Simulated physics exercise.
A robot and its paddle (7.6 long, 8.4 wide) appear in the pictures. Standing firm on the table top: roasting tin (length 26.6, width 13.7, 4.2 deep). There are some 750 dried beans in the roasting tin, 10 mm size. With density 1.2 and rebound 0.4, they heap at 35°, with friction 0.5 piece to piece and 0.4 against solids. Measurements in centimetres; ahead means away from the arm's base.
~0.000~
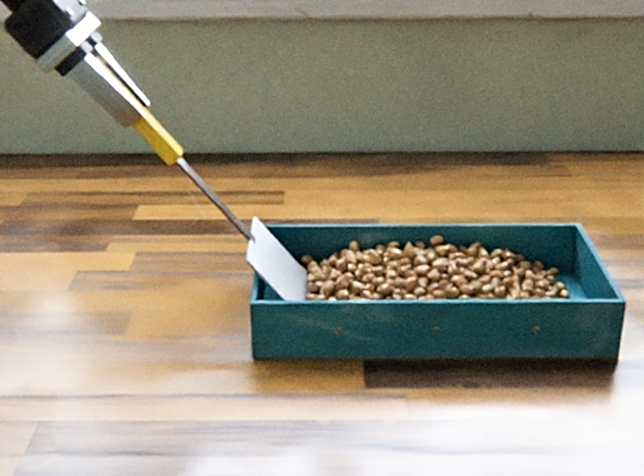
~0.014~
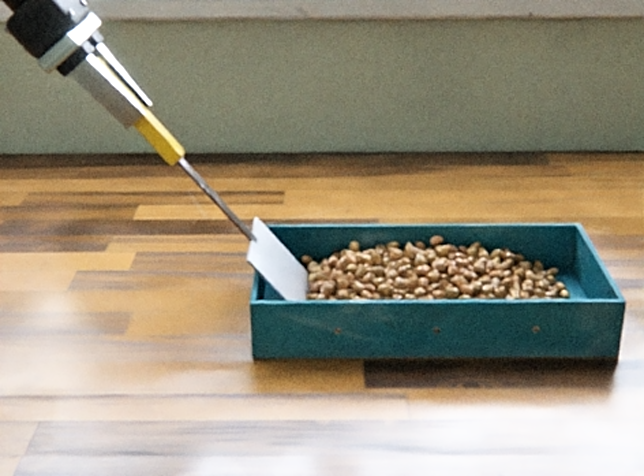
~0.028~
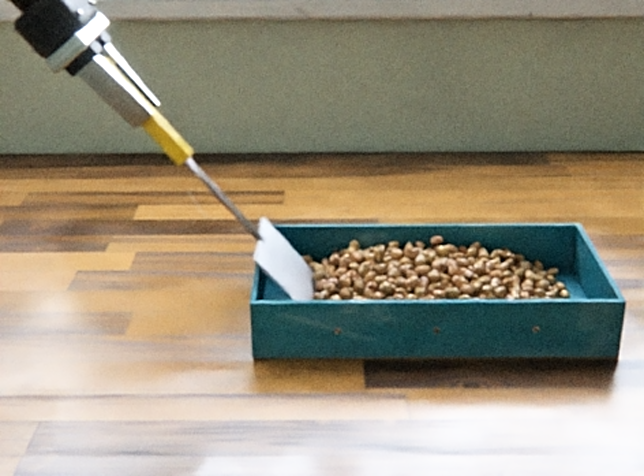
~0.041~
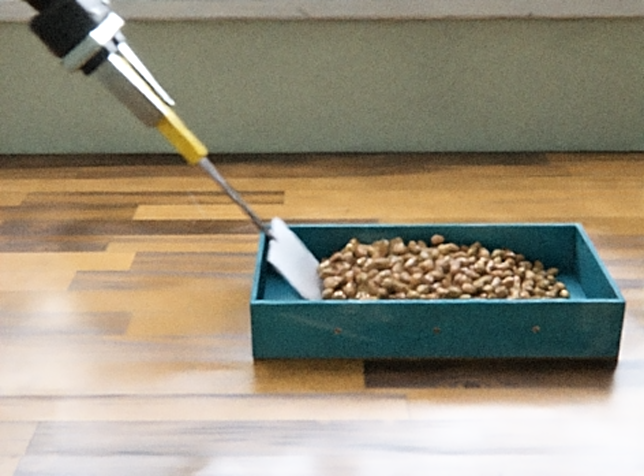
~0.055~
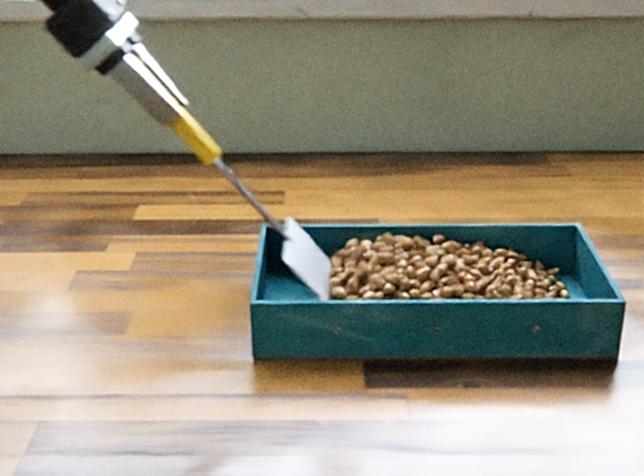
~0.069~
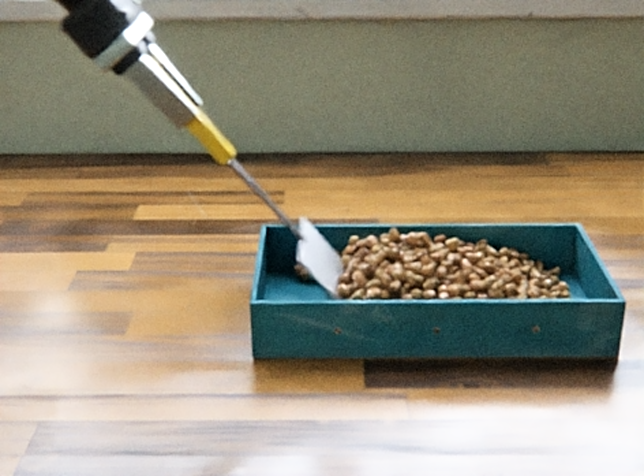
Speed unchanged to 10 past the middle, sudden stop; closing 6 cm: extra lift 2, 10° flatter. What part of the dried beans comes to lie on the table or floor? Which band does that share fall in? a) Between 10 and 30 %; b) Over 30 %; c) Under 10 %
The answer is a.
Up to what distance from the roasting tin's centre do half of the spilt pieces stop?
The answer is around 22 cm.
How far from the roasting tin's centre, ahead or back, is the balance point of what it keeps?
About 7.0 centimetres ahead.
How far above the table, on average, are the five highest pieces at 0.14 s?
Around 6 cm above the table.
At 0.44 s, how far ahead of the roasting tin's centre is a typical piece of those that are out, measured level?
18 cm.
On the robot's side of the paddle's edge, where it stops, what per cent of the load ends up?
Estimated share: Around 45 %.
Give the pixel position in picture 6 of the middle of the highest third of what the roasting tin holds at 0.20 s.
About pixel (486, 246).
By 0.14 s, sloping 51°, highest piece 7 above the table; 749 in the roasting tin.
By 0.20 s, sloping 48°, highest piece 9 above the table; 748 in the roasting tin, 1 on the blade or in flight.
By 0.44 s, sloping 41°, highest piece 6 above the table; 586 in the roasting tin, 148 on the table or floor, 15 on the blade or in flight.
By 1.49 s, sloping 41°, highest piece 6 above the table; 579 in the roasting tin, 169 on the table or floor, 1 on the blade or in flight.
Final count, 579 in the roasting tin, 169 on the table or floor, 1 on the blade or in flight. That is 23 % on the table or floor.
